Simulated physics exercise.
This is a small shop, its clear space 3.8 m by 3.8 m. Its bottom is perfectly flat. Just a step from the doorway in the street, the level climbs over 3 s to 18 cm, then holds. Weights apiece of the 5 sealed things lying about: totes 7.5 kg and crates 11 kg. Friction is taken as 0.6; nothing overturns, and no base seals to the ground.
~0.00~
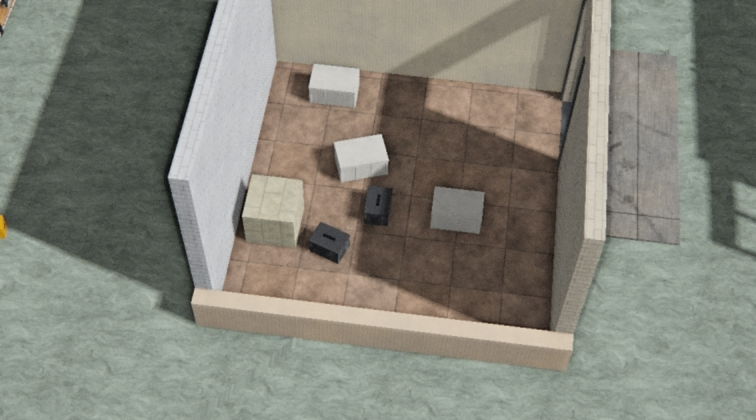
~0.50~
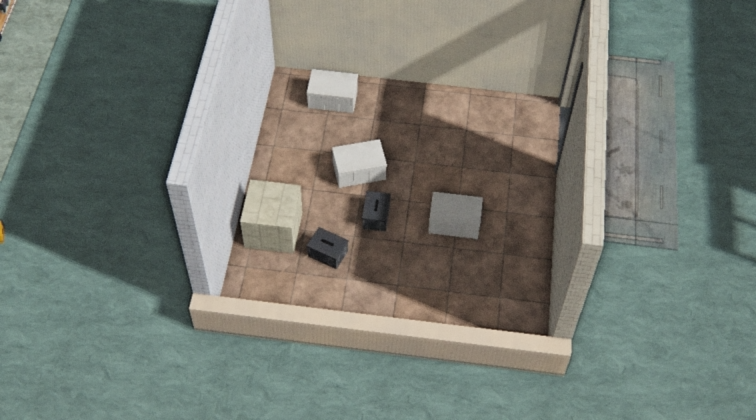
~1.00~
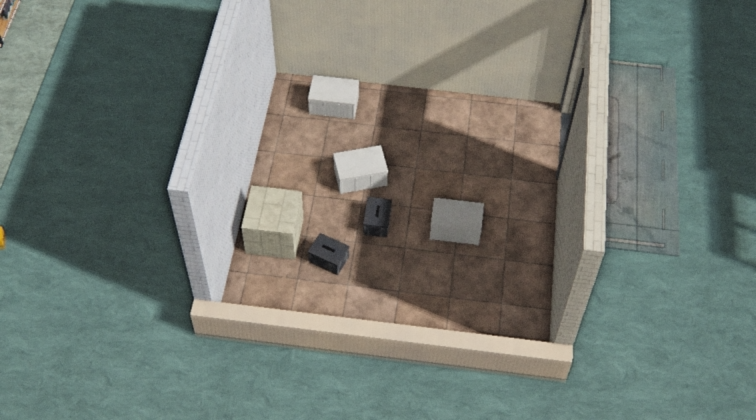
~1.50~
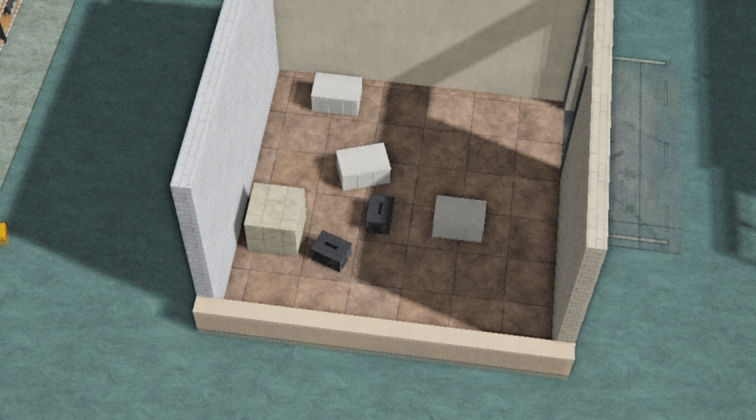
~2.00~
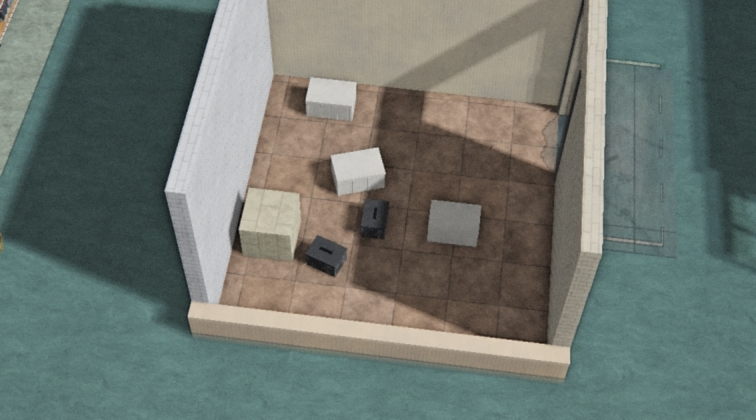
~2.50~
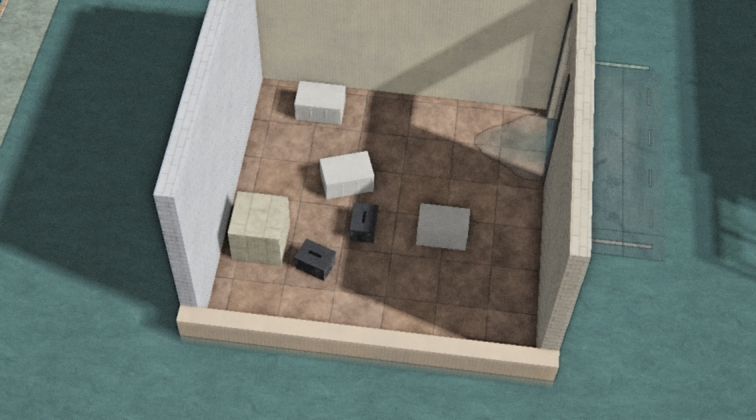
A roofless, box-like room with a brown tiled floor, pale walls and a low front ledge is seen from high above, with blue-green water around it. Two white blocks, a cream block, two small dark boxes and a flat grey square sit inside. They stay put as water darkens the paved patch outside, then spreads through the right-hand doorway, while the view shifts slightly.
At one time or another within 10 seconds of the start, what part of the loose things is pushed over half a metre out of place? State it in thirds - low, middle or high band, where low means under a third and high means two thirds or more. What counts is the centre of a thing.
Middle band.
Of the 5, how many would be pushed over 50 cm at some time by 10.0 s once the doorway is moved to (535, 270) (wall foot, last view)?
4.
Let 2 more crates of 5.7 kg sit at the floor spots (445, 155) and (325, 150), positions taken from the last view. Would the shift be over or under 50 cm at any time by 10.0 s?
Taking them in order, the first is beyond that distance and the second is beyond that distance.
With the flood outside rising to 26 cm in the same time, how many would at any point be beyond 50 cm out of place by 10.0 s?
Then the count would be 4.
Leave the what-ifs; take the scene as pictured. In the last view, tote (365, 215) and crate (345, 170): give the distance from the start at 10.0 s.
First 40 cm, then 50 cm.
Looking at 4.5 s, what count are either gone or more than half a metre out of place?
By my reckoning, 0.
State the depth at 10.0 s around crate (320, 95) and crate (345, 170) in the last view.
Roughly 12 and 10 cm.
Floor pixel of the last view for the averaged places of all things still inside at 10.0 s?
It works out to somewhere near (347, 233) on the floor.
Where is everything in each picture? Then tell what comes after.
A tote at (378, 200), on the bottom; a crate at (334, 78) rests on the ground; 0.0 m2 under water; 0 of 5 have shifted, in the first frame.
A tote at (377, 206), on the bottom; a crate at (332, 83) rests on the ground; water covers 0.0 m2; 0 of 5 have shifted, in the second frame.
A tote at (378, 212), on the bottom; a crate at (334, 89), on the bottom; 0.0 m2 under water; 0 of 5 have shifted, in the third frame.
A tote at (380, 209), on the bottom; a crate at (337, 87), on the bottom; water covers 0.0 m2; 0 of 5 have shifted, in the fourth frame.
A tote at (375, 214) rests on the ground; a crate at (331, 91) rests on the ground; 0.1 m2 under water; 0 of 5 have shifted, in the fifth frame.
A tote at (364, 217), on the bottom; a crate at (320, 95) rests on the ground; water covers 0.6 m2; 0 of 5 have shifted, in the sixth frame.
After 3.5 s 0 of 5 are over 50 cm from their spots; 0 afloat.
After 4.5 s 0 of 5 are over 50 cm from their spots; 0 afloat.
After 7.0 s 2 of 5 are over 50 cm from their spots; 2 afloat.
After 10.0 s 2 of 5 are over 50 cm from their spots, and 2 have been at some point; 2 afloat.
